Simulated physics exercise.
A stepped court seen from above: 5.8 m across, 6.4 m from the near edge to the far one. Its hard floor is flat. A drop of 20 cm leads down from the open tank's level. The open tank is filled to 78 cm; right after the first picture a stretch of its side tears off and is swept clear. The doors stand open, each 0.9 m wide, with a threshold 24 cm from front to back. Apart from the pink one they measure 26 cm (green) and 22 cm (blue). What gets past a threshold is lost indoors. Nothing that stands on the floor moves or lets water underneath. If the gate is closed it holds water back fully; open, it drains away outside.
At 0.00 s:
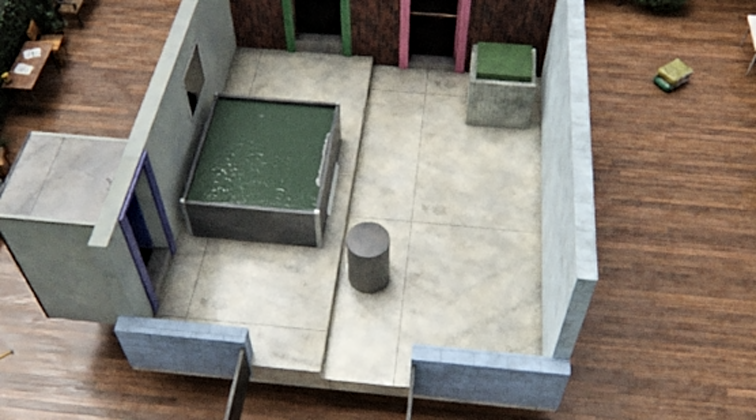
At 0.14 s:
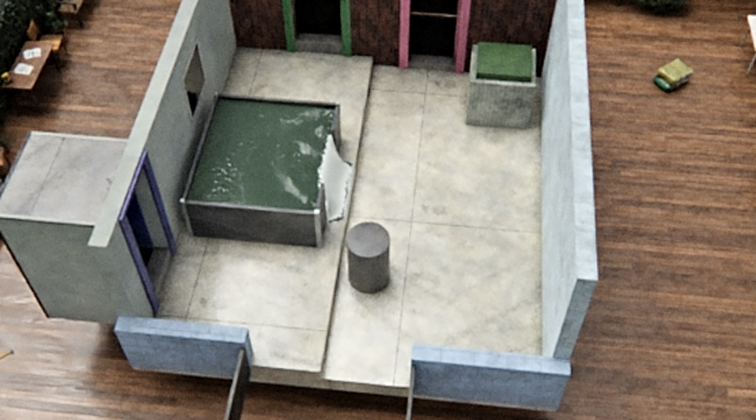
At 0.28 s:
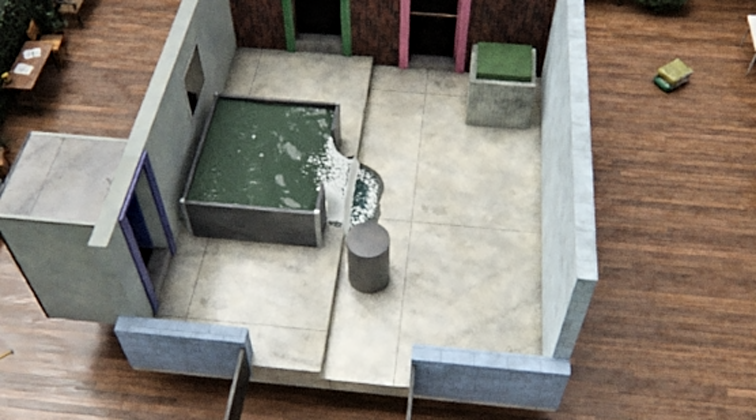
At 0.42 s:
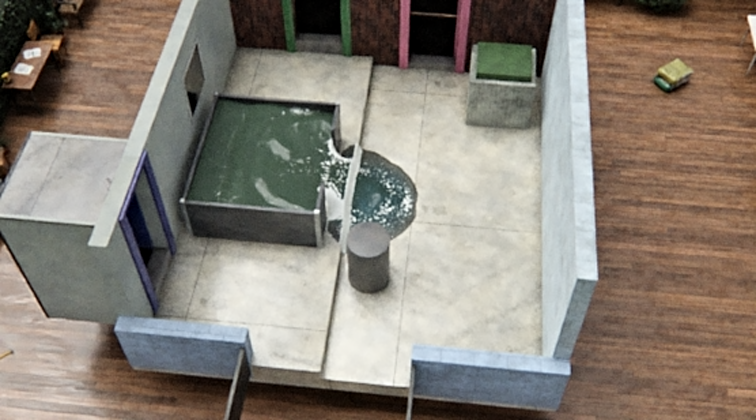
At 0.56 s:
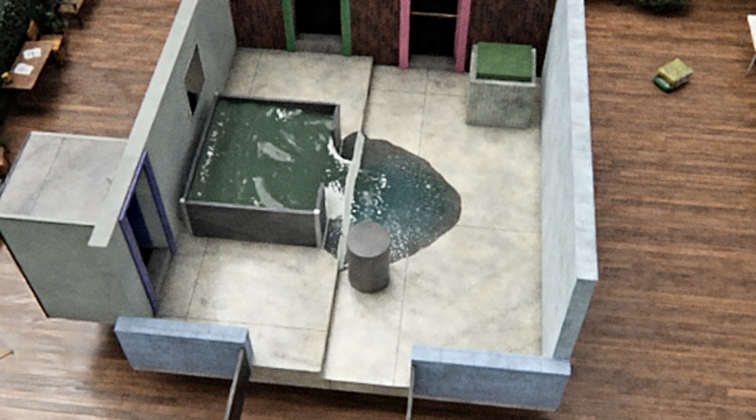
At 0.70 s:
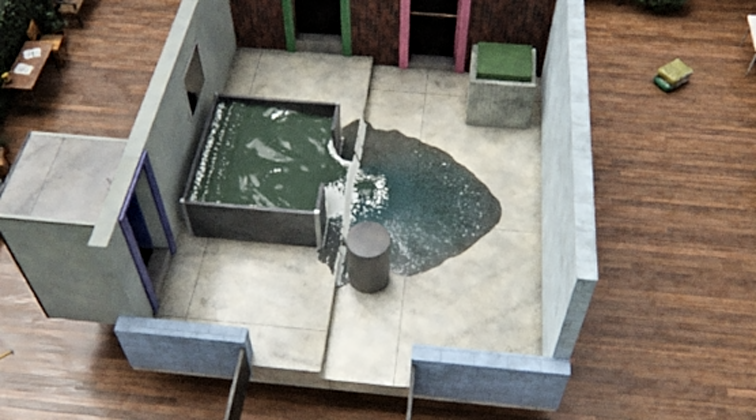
In a stepped court, the open tank's right side tears away and water spreads rightward across the floor.
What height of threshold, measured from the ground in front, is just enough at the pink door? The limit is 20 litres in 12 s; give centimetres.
It would have to be roughly 12 cm high.
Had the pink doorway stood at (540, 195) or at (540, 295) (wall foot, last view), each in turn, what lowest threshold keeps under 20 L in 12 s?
Roughly 30 and 22 cm.
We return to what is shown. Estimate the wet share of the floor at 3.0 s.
About 50 per cent.
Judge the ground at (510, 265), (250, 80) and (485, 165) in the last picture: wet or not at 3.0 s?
In that order: Flooded, not reached, under water.
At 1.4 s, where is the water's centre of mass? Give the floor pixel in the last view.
Around (324, 190).
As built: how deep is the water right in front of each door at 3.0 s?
In cm: Green 0, pink 7, blue 0.
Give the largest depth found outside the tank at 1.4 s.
Up to some 46 cm.
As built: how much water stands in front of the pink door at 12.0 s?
Some 13.5 cm.
After 1.4 s water covers 40 % of the floor, deepest (46 cm) near (335, 192); it has not reached the pink door.
After 3.0 s water covers 50 % of the floor, deepest (35 cm) near (541, 385); 7 cm at the pink door, 0 litres in over its 13 cm threshold.
After 12.0 s water covers 60 % of the floor, deepest (18 cm) near (540, 81); 14 cm at the pink door, 13 litres in over its 13 cm threshold.
At the pink door as built, the water arrived by 2.2 s and peaked near 16 cm at 6.2 s.
Run again over the same 12 s with other heights there, 31 litres in over 11 cm, 5 litres over 14.5 cm. The limit of 20 litres is kept from about 12 cm up.
